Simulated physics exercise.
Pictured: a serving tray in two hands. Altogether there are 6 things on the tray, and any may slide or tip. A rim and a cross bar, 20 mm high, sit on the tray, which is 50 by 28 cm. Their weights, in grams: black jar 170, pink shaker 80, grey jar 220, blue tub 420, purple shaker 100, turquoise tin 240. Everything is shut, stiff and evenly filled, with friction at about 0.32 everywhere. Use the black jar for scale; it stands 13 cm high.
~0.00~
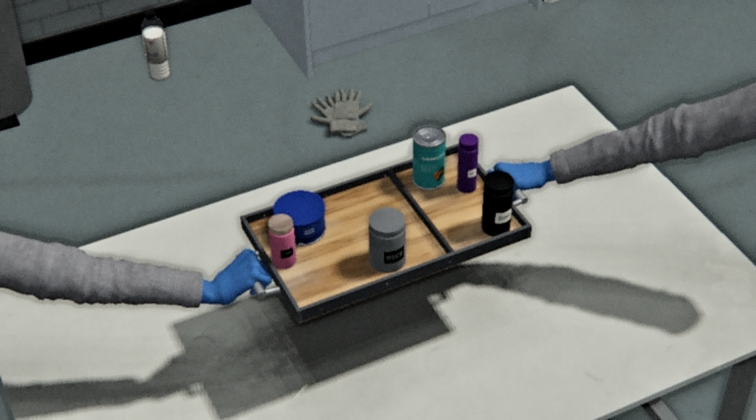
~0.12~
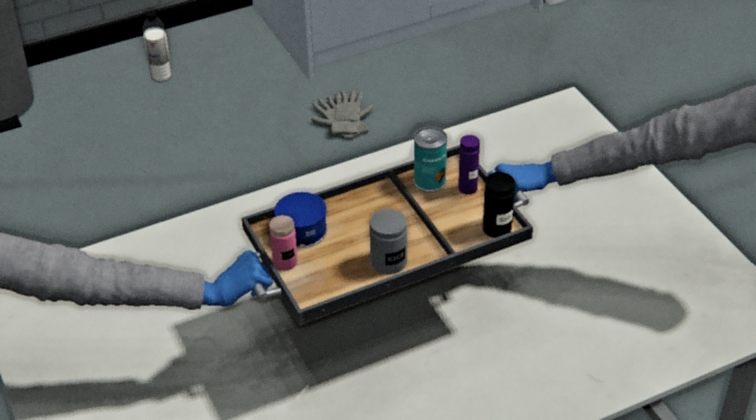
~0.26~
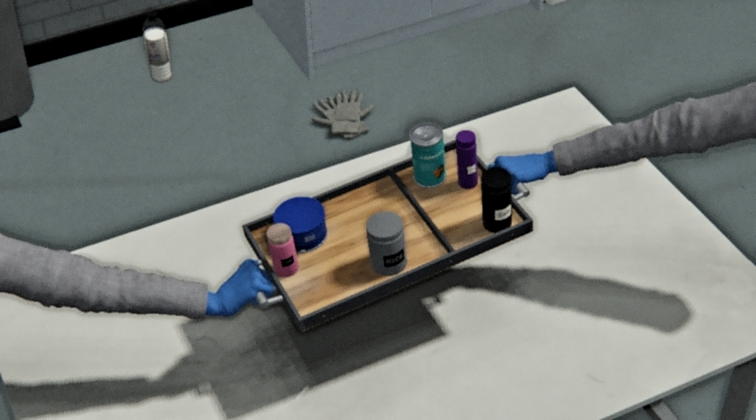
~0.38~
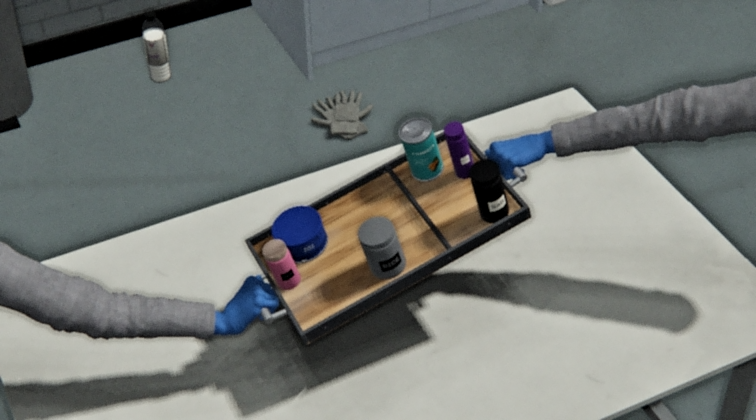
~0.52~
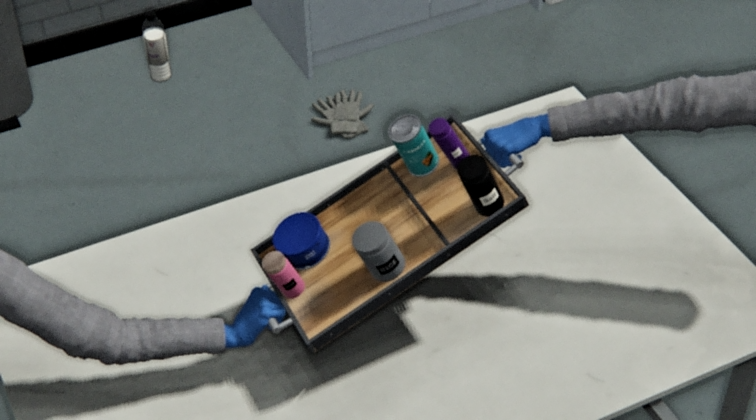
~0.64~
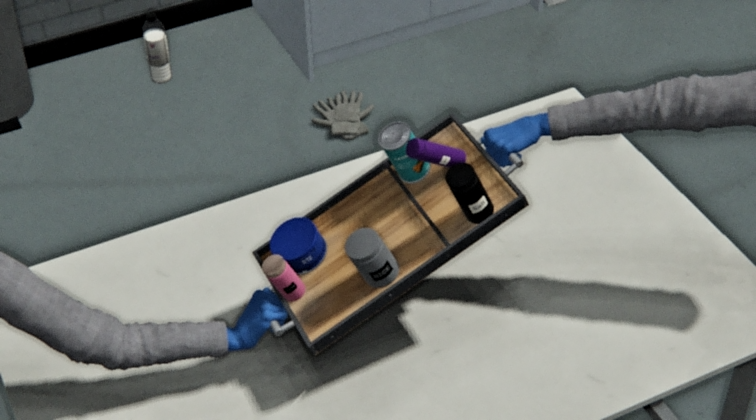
A pale table in a grey-floored room is seen from above at an angle by a still camera, with a glove and a white bottle beyond it. Two blue-gloved hands hold a divided wooden tray carrying blue, pink and grey containers on the left and turquoise, purple and black ones on the right. The hands tilt the tray left edge down, the containers lean, and the purple shaker tips leftward against the turquoise tin while the black jar shifts slightly left.
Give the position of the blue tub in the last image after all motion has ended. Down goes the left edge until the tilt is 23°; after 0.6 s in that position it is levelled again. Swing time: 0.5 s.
(282, 227).
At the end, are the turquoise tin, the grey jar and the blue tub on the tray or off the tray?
The turquoise tin is still on the tray; the grey jar finishes off the tray; the blue tub is still on the tray.
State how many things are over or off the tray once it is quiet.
The number here is 3.
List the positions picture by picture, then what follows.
The first picture shows tray level; blue tub (300, 218); black jar (497, 204).
The second picture shows tray level; grey jar (388, 242); purple shaker (469, 165).
The third picture shows tilt 5°, left edge down; turquoise tin (428, 156); black jar (497, 200).
The fourth picture shows tilt 14°, left edge down; pink shaker (282, 265); grey jar (382, 248).
The fifth picture shows tilt 22°, left edge down; purple shaker (450, 144) 5° off its base; turquoise tin (414, 146).
The sixth picture shows tilt 23°, left edge down; blue tub (299, 246); black jar (470, 193) moved 3 cm.
After 0.84 s, tilt 23°, left edge down; blue tub moved 4 cm near (286, 254); purple shaker 75° off its base; black jar 8° off its base.
After 1.14 s, tilt 23°, left edge down; blue tub moved 4 cm near (286, 254); black jar on its side; purple shaker on its side.
After 1.44 s, tilt 12°, left edge down; grey jar now off the tray; blue tub moved 4 cm near (282, 242); black jar on its side.
After 1.64 s, tray level; blue tub moved 4 cm near (282, 228); black jar on its side; purple shaker on its side.
In the end (2.9 s), off the tray, grey jar; toppled on the tray, black jar and purple shaker; the other 3 under 5 cm from the start. In the last view, blue tub near (282, 227).
